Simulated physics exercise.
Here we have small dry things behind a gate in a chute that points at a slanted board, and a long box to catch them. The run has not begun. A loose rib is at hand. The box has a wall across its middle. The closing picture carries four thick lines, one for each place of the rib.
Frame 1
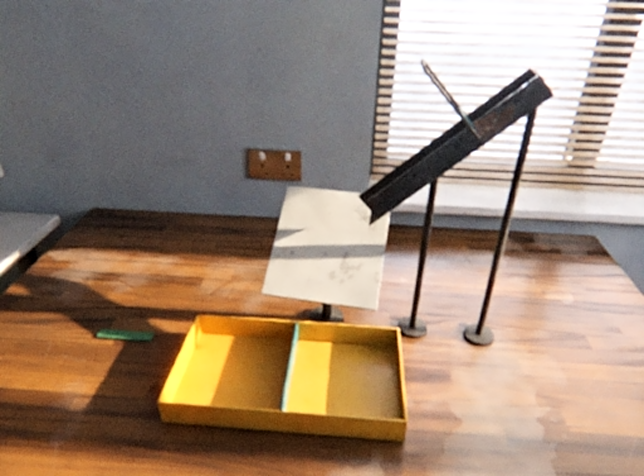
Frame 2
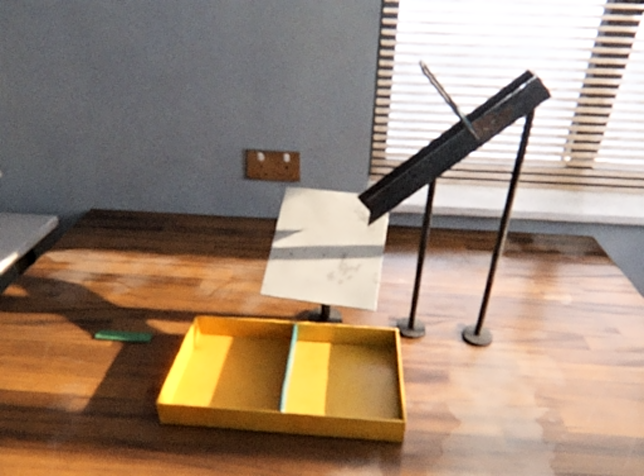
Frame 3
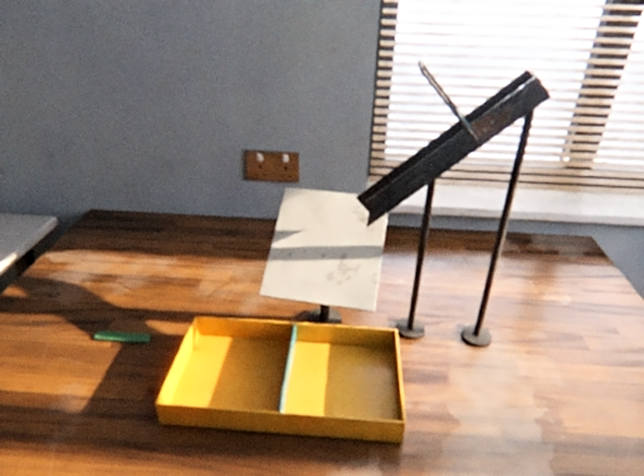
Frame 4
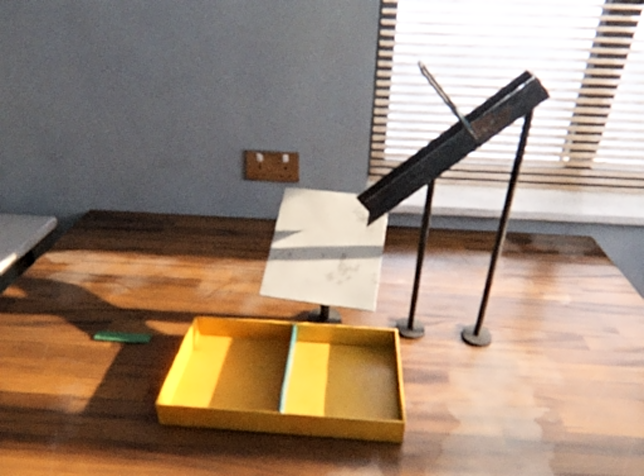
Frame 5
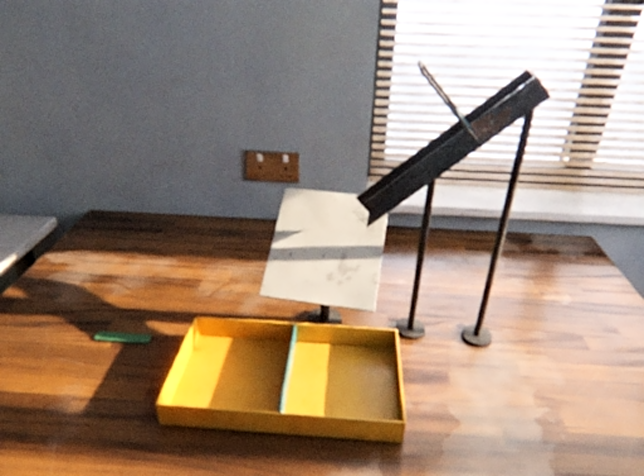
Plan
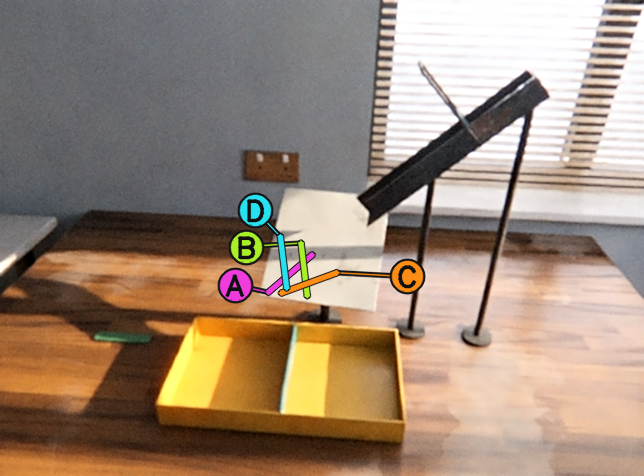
A shallow yellow box, split by a pale blue divider, sits at the front of a striped brown wooden table, seen from slightly above against a grey wall with a socket and a bright blind. Behind it stands a tilted white board, with a sloping black chute on two thin legs to the right and a small green strip to the left. Nothing moves apart from a very slight shift of the view.
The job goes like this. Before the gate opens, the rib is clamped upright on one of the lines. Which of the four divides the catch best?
I would pick line D.
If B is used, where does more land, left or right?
Right.
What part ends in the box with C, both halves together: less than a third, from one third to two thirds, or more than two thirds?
Line C gives more than two thirds.
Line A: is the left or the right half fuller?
The left half.
On the marked copy, line A from (312, 254) to (268, 292); line B from (301, 243) to (307, 295); line C from (336, 272) to (281, 293); line D from (280, 236) to (286, 288).
For line A, of what is caught, the larger part in the left half, about a tenth in the right.
For line B, of what is caught, about a tenth in the left half, almost all in the right.
For line C, of what is caught, almost all in the left half, just a few in the right.
For line D, of what is caught, roughly half in the left half, roughly half in the right.
